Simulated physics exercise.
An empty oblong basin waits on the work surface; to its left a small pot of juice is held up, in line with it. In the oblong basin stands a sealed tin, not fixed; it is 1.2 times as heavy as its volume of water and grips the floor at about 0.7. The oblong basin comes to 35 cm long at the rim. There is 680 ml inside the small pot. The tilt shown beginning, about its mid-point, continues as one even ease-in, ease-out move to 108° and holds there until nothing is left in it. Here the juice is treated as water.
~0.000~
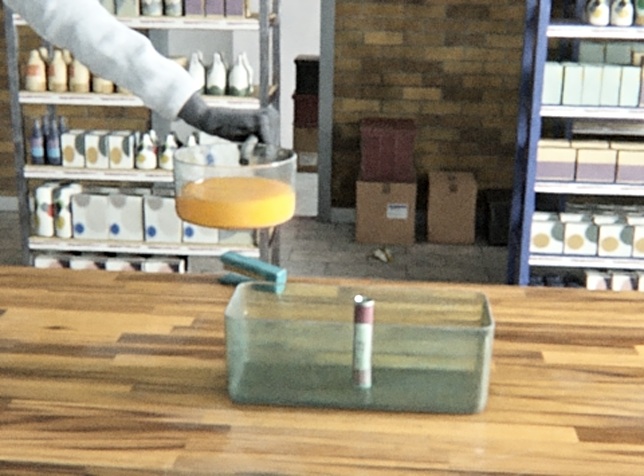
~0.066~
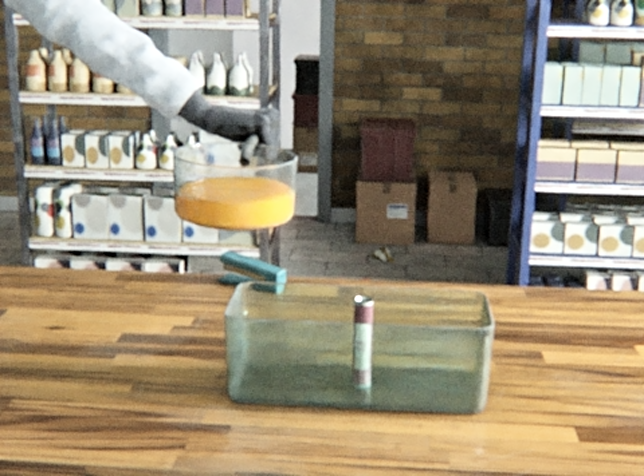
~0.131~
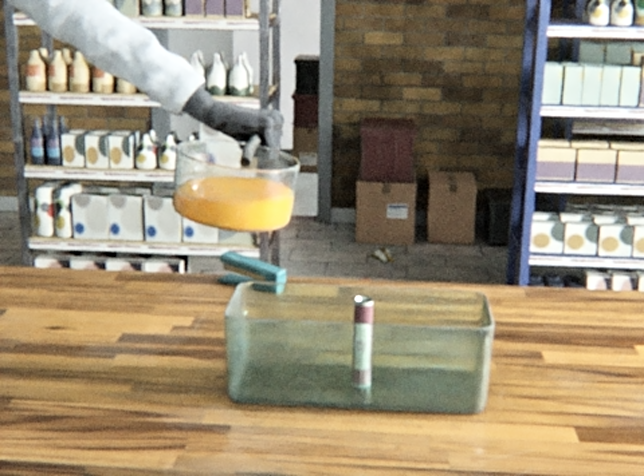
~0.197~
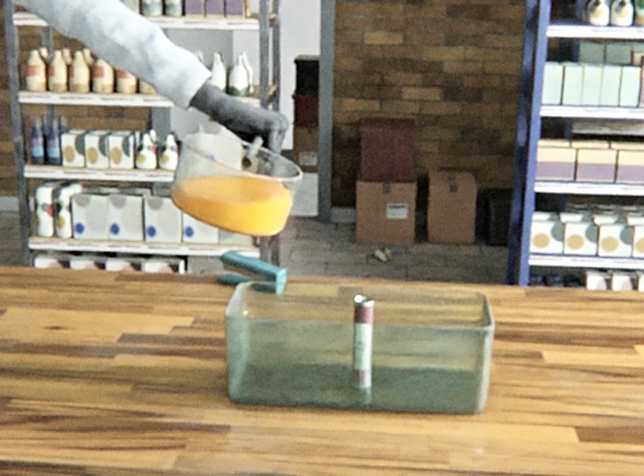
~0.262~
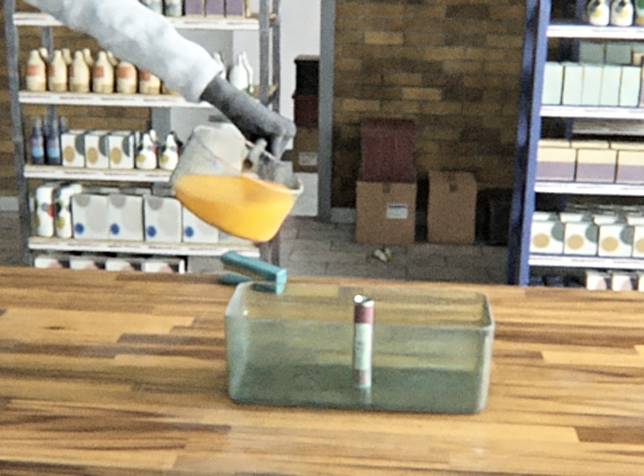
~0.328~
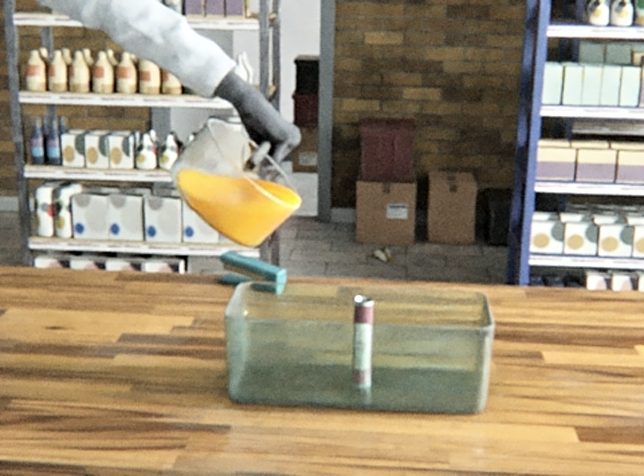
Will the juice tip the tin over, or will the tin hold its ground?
It holds its ground.
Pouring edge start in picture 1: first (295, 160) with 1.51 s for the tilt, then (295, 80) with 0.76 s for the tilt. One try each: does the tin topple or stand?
The tin stays vertical the first time and overturns the second time.
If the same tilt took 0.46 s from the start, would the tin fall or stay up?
The tin stays balanced.
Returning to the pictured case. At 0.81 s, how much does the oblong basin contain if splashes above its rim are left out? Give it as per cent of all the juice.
I reckon close to 82 per cent.
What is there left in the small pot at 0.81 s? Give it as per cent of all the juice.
Close to 8 in a hundred.
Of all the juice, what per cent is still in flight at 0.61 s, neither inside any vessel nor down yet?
Roughly 38 %.
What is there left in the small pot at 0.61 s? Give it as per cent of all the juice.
Roughly 30 %.
After 0.61 s the tilt is 98° and 31 per cent is still to pour; the tin stands where it began.
After 0.81 s the tilt is 108° and 8 per cent is still to pour; the tin stands where it began.
After 1.03 s the tilt is 108° and 0 per cent is still to pour; the tin stands where it began.
After 1.26 s the tilt is 108° and 0 per cent is still to pour; the tin stands where it began.
In the end the tin stands where it began.
